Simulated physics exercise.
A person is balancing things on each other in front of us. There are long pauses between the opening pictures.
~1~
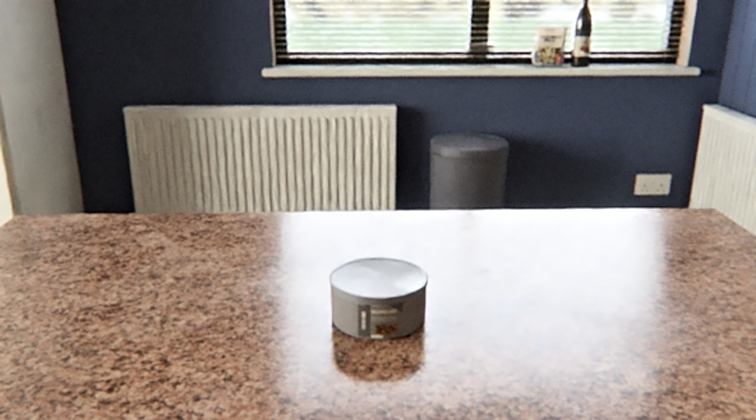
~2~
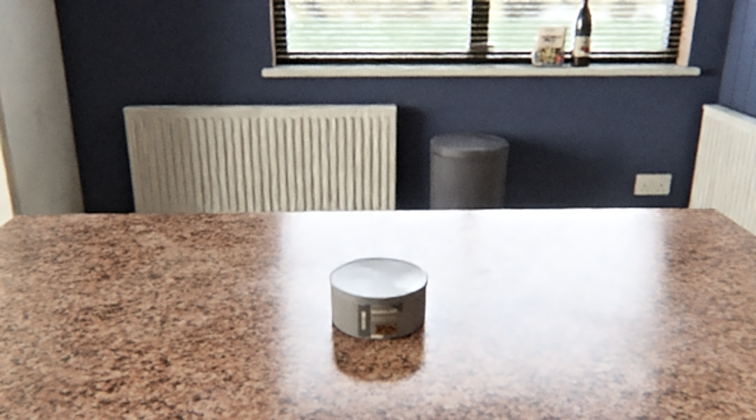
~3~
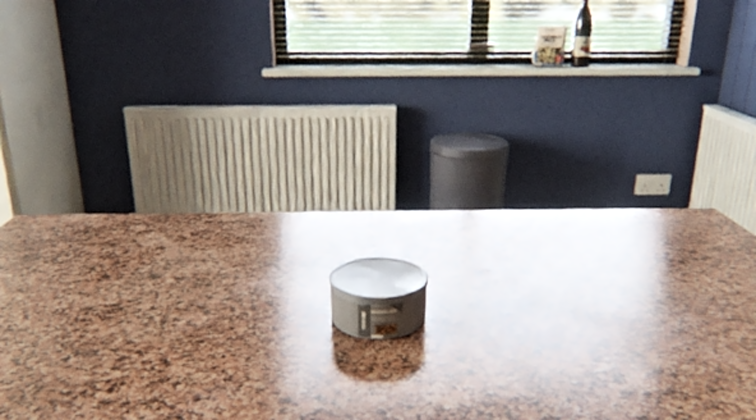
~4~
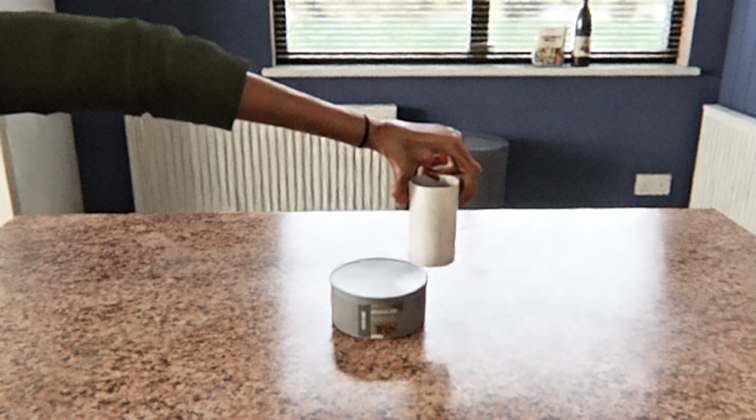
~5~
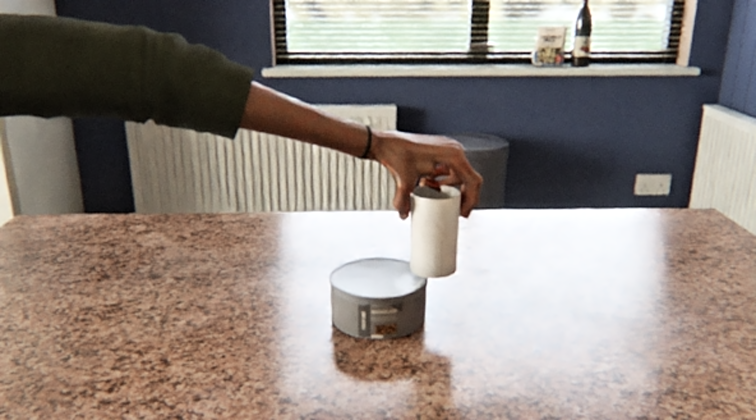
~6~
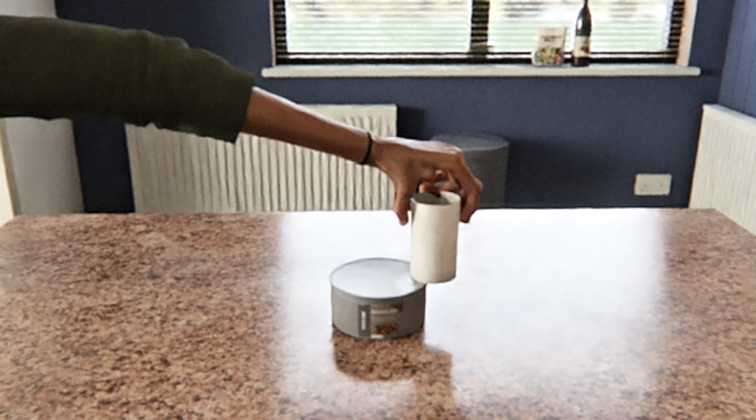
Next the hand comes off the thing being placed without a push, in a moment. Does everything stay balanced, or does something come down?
Something comes down.
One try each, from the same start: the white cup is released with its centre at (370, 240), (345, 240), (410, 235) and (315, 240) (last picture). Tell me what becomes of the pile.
Try one: It stands firm; try two: It stands firm; try three: It stands firm; try four: It topples.
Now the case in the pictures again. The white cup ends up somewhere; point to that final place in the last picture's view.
The object finishes somewhere near (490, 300).
Then, 0.30 s later than the last frame, white cup tilted by 29° near (454, 245).
Then, 0.40 s later than the last frame, white cup now fallen.
Then, 0.50 s later than the last frame, nothing new.
Then, 2.10 s later than the last frame, white cup resting near (489, 297).
When it is over, fallen, white cup; grey tub as before. End places, in pixels of the last picture, white cup near (491, 300). The pile loses its balance.
